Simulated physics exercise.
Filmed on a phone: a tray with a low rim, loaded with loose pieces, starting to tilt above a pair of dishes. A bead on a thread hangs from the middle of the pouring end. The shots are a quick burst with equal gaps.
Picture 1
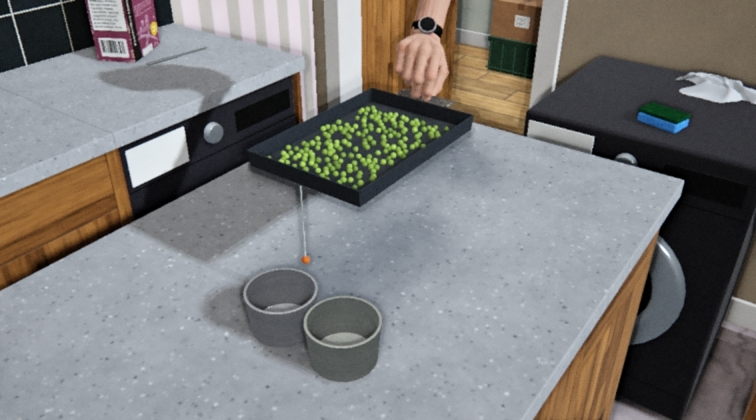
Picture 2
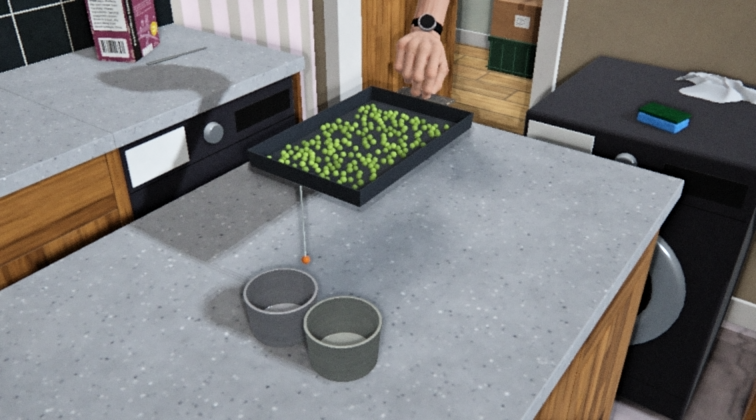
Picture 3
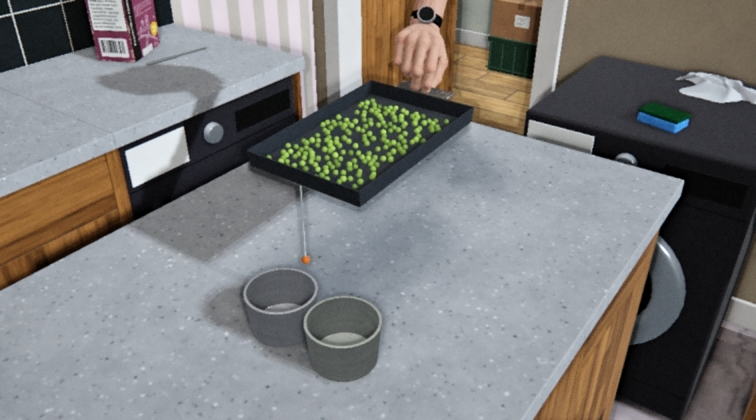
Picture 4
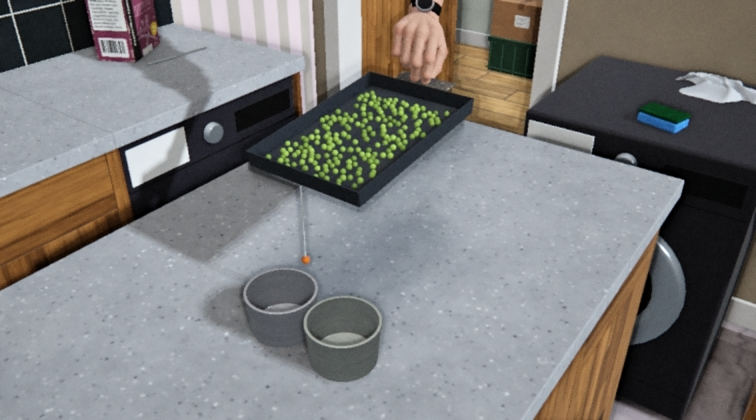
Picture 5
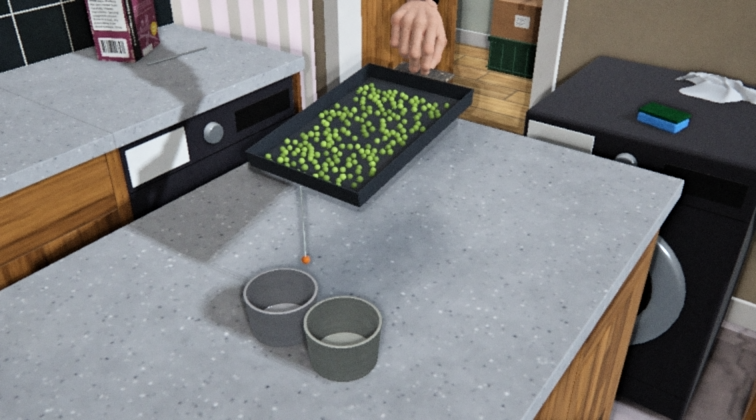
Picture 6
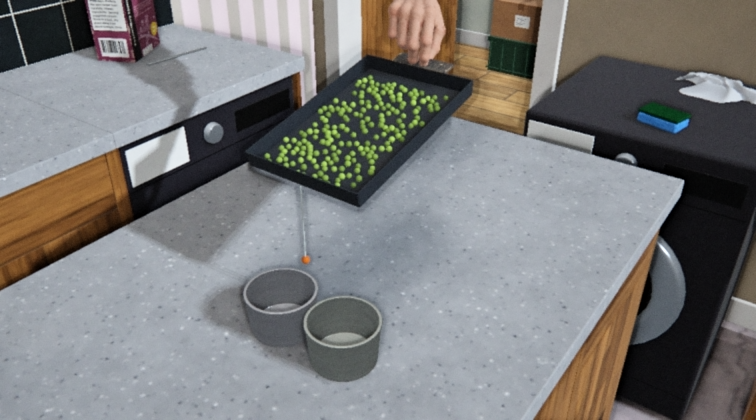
A hand slowly raises the far end of a black tray of green peas.
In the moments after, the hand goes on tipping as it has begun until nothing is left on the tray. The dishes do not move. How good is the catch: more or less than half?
They take the larger part between them.
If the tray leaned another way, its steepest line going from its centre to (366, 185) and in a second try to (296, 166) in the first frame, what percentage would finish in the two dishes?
Roughly 20 per cent, and 10 per cent.
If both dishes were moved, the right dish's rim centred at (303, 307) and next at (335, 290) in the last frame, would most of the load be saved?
At the first place above a half, at the second the smaller part.
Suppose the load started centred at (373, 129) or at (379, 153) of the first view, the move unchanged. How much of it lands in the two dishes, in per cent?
In turn 70 and 80 in a hundred.
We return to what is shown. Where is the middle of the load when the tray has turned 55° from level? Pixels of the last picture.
Close to (305, 168).
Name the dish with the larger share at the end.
That is the left one.
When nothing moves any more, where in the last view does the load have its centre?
Around (281, 326).
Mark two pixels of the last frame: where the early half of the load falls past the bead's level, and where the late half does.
The first part at (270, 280); the rest at (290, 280).
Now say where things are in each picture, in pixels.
The first frame shows corners of the pouring end at (250, 150) and (359, 190), level; middle of the load at (365, 144), dried peas; left dish at (258, 323); right dish at (320, 357); bead on its thread at (306, 260).
The second frame shows corners of the pouring end at (250, 150) and (359, 190), level; middle of the load at (365, 143).
The third frame shows corners of the pouring end at (249, 150) and (359, 191), tipped barely, level across its low end; middle of the load at (365, 140).
The fourth frame shows corners of the pouring end at (248, 150) and (358, 191), tipped a little, level across its low end; middle of the load at (364, 135).
The fifth frame shows corners of the pouring end at (248, 151) and (358, 192), tipped a little, level across its low end; middle of the load at (364, 131).
The sixth frame shows corners of the pouring end at (247, 151) and (357, 193), tipped a little, level across its low end; middle of the load at (363, 127); left dish at (258, 323); right dish at (320, 357).
Soon, tray tipped steeply; all on the tray.
A while on, tray tipped right over; nearly all on the tray; a stray few in the left dish.
Towards the end, tray tipped past a quarter turn; about a quarter in the right dish; about half in the left dish; about a third outside both.
Finally, tray tipped past a quarter turn; about a quarter in the right dish; about half in the left dish; about a third outside both.
